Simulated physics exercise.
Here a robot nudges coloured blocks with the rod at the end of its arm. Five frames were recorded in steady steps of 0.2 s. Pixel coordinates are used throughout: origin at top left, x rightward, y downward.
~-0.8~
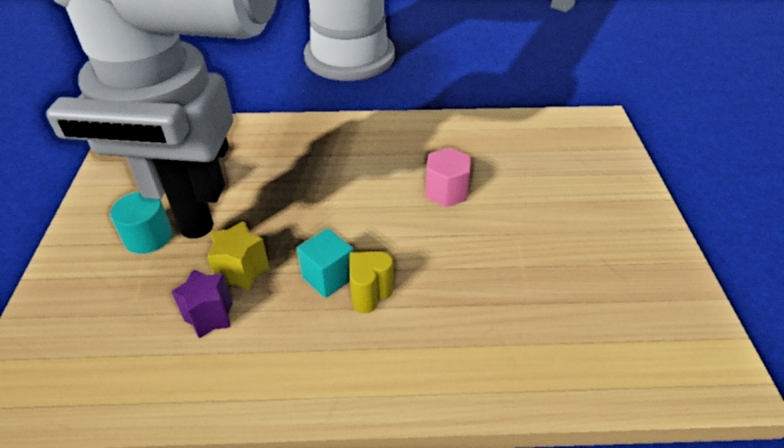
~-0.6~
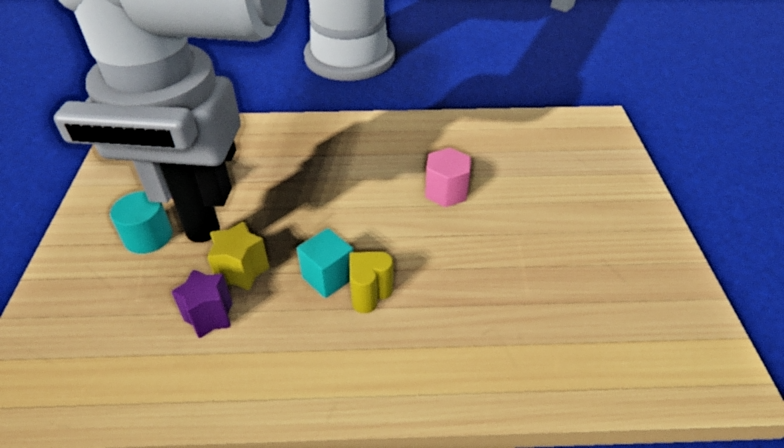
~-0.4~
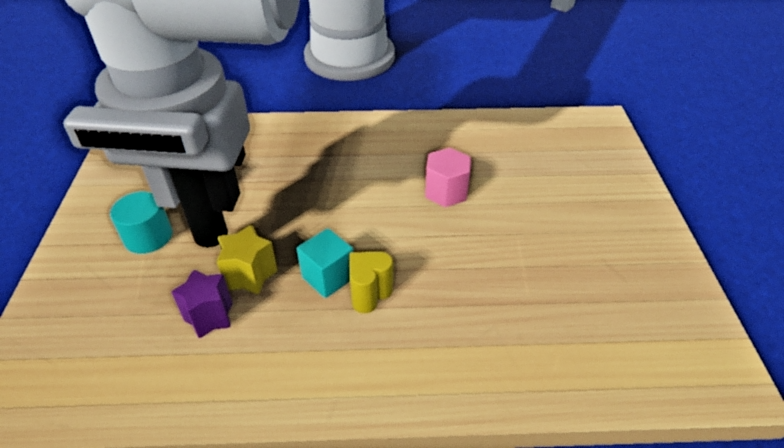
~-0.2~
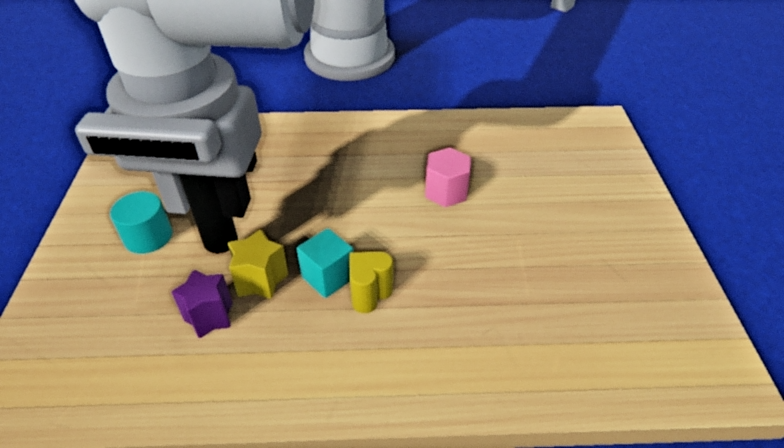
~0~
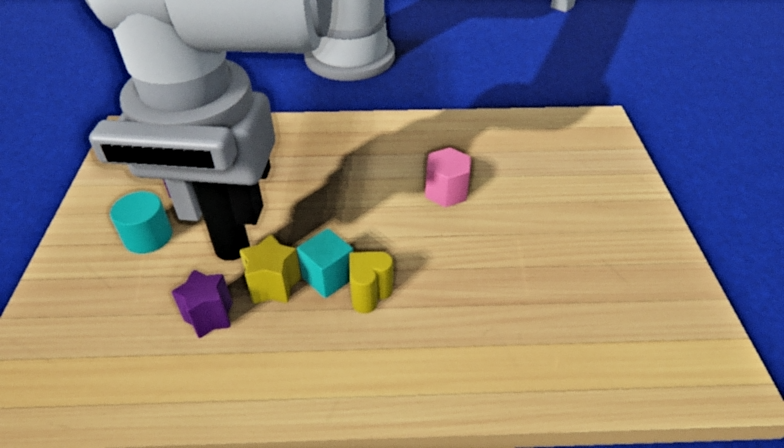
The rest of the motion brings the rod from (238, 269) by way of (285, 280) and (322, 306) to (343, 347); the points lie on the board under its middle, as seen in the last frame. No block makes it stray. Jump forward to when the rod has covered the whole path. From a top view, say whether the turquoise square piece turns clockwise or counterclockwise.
That block twists counter-clockwise.
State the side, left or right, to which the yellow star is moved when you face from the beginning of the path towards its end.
That's a shift to the right.
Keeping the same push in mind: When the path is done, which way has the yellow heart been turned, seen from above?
Turns clockwise.
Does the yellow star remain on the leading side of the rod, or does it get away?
The yellow star stays in front.
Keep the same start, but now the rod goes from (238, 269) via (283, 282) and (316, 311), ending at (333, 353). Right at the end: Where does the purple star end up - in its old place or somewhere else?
The purple star will stay where it is.
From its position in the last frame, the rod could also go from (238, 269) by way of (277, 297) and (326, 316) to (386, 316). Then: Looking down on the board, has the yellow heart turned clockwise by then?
That would be a no.
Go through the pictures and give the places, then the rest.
In the first picture, rod tip at (197, 227); block tops, purple star at (199, 288); yellow star at (233, 241); turquoise square piece at (325, 247); yellow heart at (368, 265).
In the second picture, rod at (203, 231); blocks unchanged.
In the third picture, rod at (211, 236); yellow star at (241, 245).
In the fourth picture, rod at (221, 242); yellow star at (253, 250).
In the fifth picture, rod at (233, 248); purple star at (199, 288); yellow star at (267, 255); turquoise square piece at (325, 247); yellow heart at (368, 265).
The first path, step by step. One third of the way, rod at (282, 260); yellow star at (300, 274); turquoise square piece at (334, 247); yellow heart at (372, 266), turned 10° clockwise.
Two thirds of the way, rod at (319, 287); yellow star at (337, 305); turquoise square piece at (354, 253), turned 55° anticlockwise; yellow heart at (397, 265), turned 30° clockwise.
At the end, rod at (340, 328); purple star in place; yellow star at (362, 350); turquoise square piece at (354, 253), turned 55° anticlockwise; yellow heart at (397, 265), turned 30° clockwise.
